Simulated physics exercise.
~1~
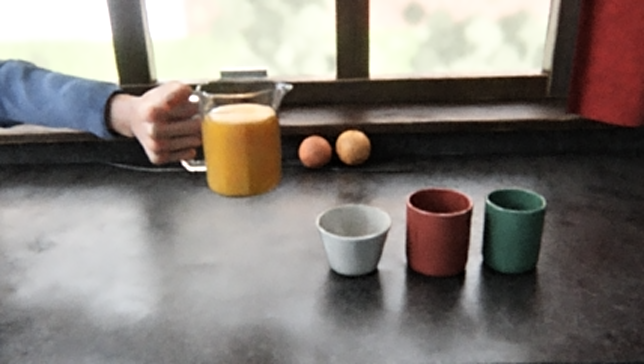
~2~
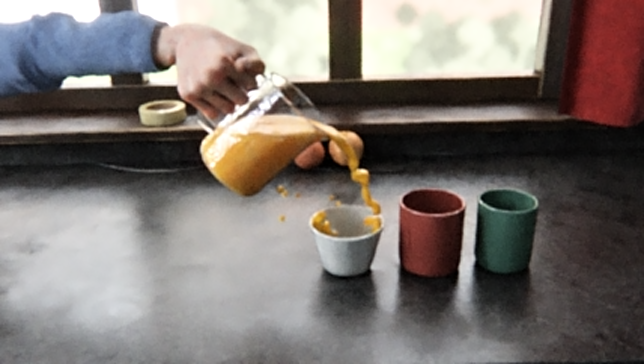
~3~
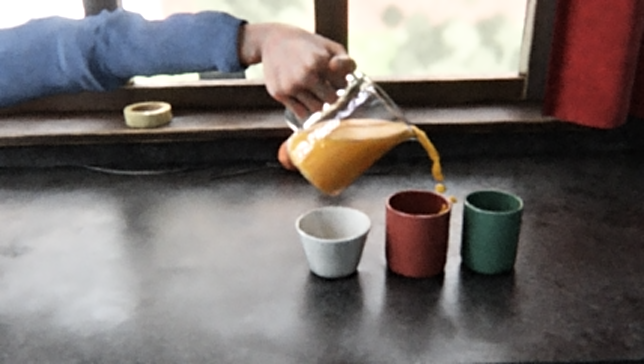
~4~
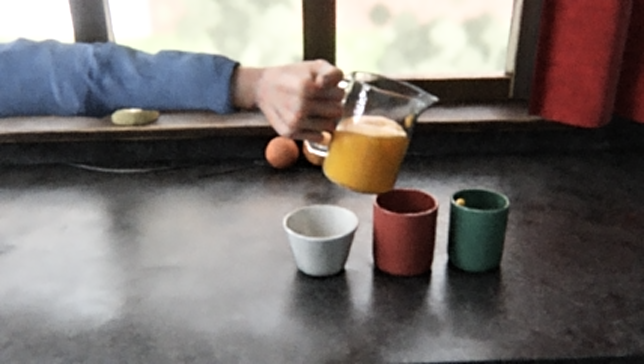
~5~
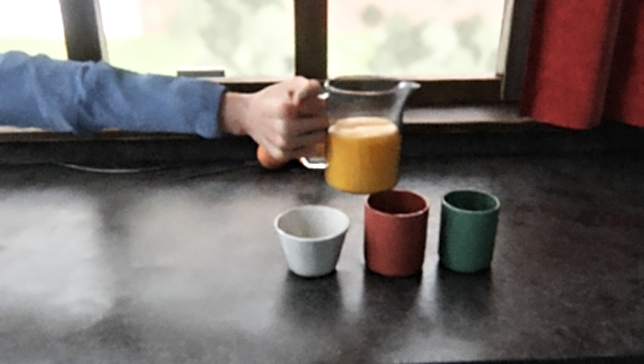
Hand tilting a glass pitcher of orange juice, pouring along white, red and green cups on a dark counter, then levelling it.
